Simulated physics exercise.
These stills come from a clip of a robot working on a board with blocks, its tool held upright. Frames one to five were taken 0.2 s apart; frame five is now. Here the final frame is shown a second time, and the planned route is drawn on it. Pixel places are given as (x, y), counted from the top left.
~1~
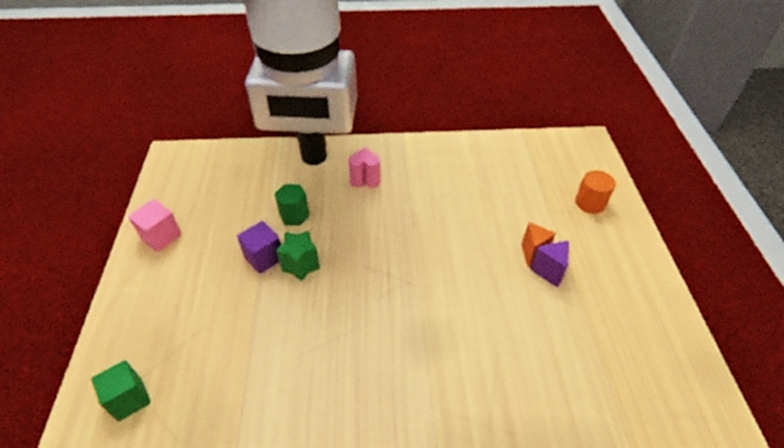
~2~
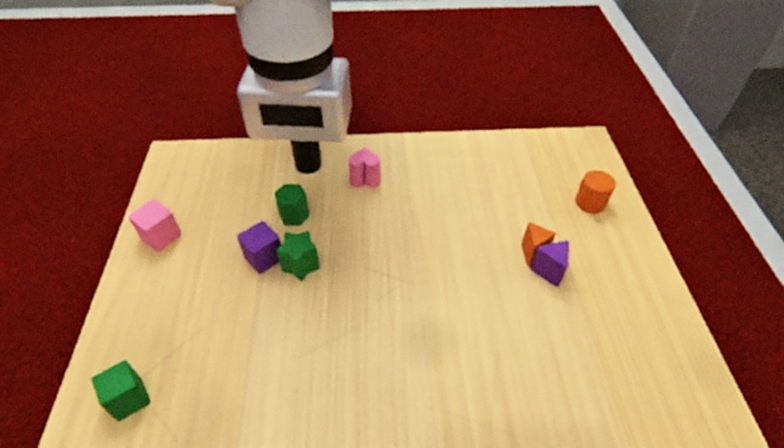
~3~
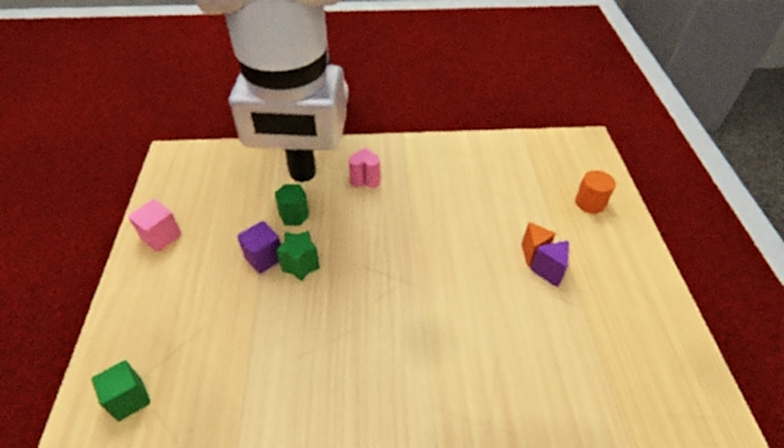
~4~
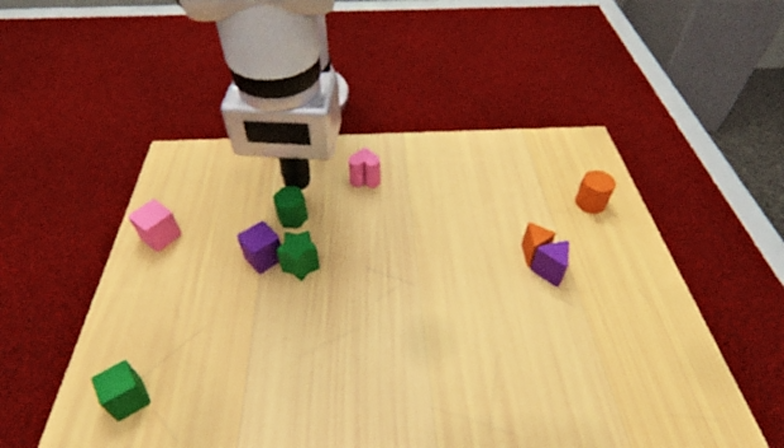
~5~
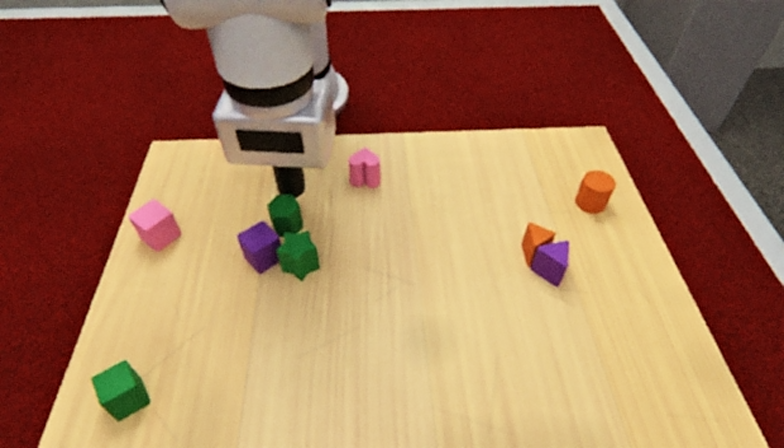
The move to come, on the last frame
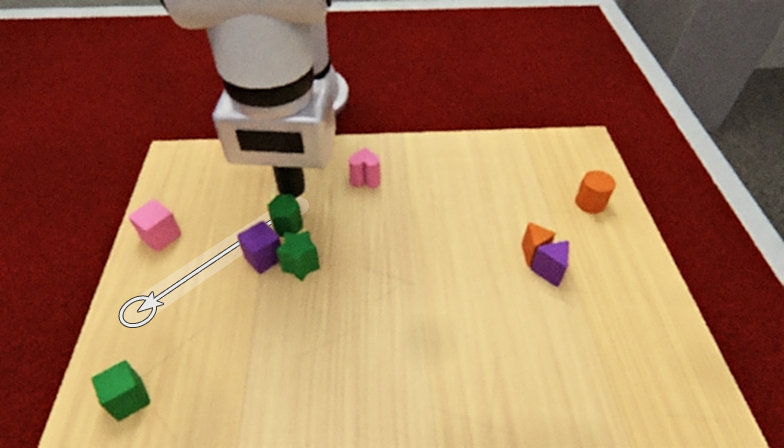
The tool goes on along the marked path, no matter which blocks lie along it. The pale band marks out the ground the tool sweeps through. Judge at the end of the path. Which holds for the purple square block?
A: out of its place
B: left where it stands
Letter A.
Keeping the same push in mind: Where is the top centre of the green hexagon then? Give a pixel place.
The answer is (265, 227).
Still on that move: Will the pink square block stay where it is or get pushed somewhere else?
At the end of the path, the pink square block remains in its old spot.
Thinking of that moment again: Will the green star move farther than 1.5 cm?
No, that is not what happens.
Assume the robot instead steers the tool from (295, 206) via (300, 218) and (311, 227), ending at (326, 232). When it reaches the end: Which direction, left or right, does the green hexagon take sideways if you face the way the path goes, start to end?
It's going to go right.
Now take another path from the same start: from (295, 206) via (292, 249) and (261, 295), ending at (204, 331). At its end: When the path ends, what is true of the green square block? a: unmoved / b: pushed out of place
a
Path on the board, in a line from (295, 206) to (138, 312).
On the path given first. One third of the way, tool at (241, 222); purple square block at (247, 250), turned 20° anticlockwise; green hexagon at (265, 227), turned 45° anticlockwise.
Two thirds of the way, tool at (187, 257); purple square block at (247, 250), turned 20° anticlockwise; green hexagon at (265, 227), turned 45° anticlockwise.
At the end, tool at (127, 296); pink square block in place; purple square block at (247, 250), turned 20° anticlockwise; green hexagon at (265, 227), turned 45° anticlockwise; green star in place.
